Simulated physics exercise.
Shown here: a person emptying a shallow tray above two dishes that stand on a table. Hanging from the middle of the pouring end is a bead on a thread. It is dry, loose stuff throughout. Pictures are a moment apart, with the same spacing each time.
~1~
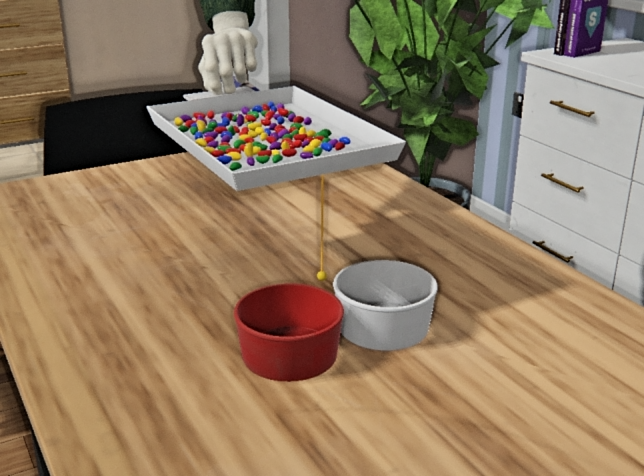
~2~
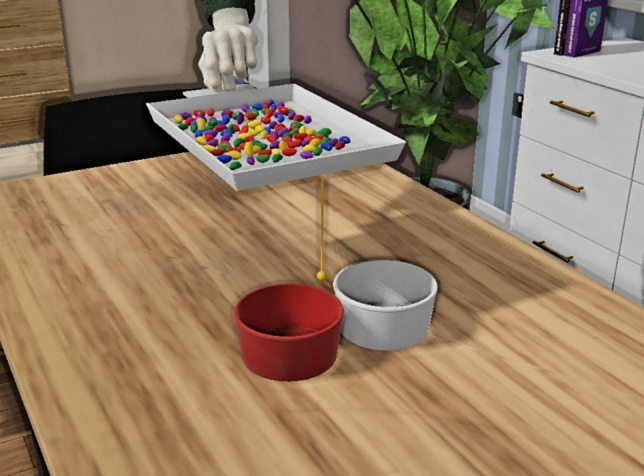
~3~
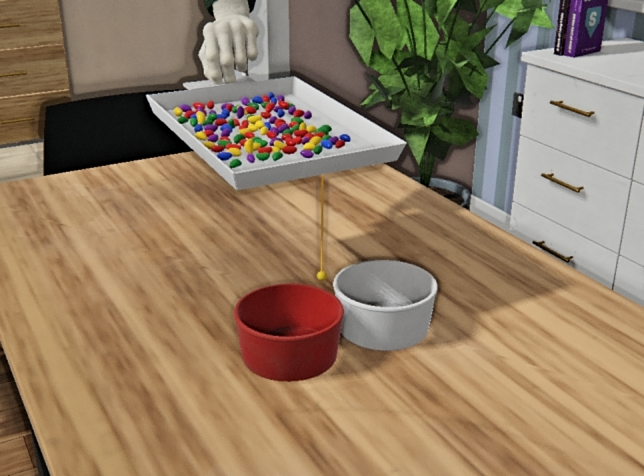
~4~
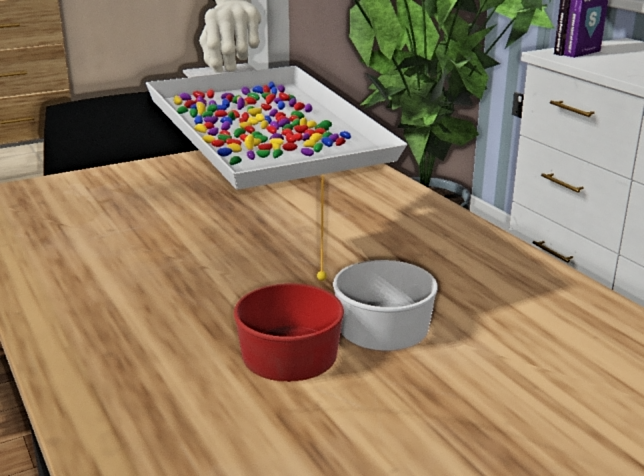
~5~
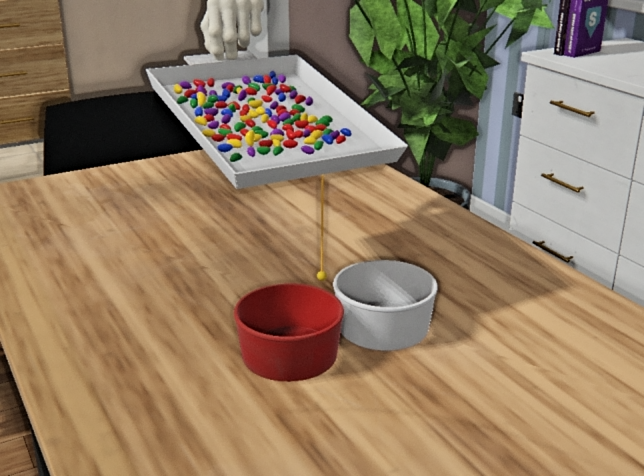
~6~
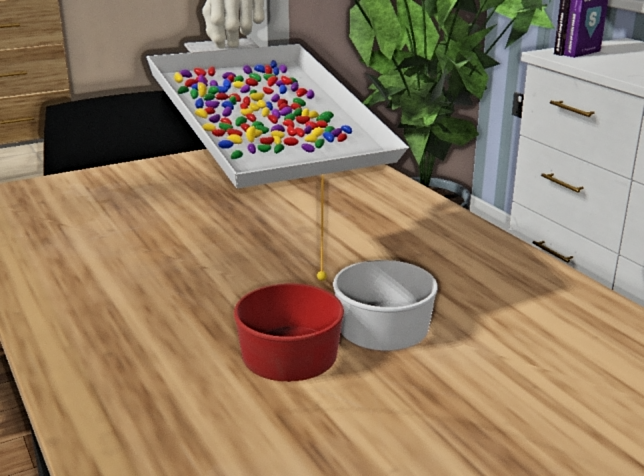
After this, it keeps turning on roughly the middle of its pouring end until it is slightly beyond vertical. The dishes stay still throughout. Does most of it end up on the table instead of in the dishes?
No, most of it goes into the dishes.
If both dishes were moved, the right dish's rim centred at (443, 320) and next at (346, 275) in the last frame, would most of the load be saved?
Result, first place: Not as much as half; second place: Not as much as half.
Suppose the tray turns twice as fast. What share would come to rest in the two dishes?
That comes out at roughly 50 per cent.
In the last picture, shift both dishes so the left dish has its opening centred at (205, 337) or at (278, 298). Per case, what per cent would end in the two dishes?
30 %, then 20 %.
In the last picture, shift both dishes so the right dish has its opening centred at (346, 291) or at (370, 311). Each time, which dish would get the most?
First try, the dish to the right; second try, the dish to the right.
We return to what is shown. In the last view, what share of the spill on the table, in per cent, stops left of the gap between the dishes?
Near 20 in a hundred.
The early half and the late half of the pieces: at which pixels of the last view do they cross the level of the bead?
Near (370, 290) and later near (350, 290).
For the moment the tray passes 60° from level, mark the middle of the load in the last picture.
The middle of the pieces shows up near (323, 146).
Soon, tray tipped steeply; nearly all on the tray; a stray few in the air.
A while on, tray tipped right over; about a quarter on the tray; a small part in the left dish; about a quarter in the right dish; a small part outside both; about a third in the air.
Towards the end, tray tipped past a quarter turn; about a quarter in the left dish; about half in the right dish; about a third outside both.
Finally, tray tipped past a quarter turn; about a quarter in the left dish; about half in the right dish; about a third outside both.
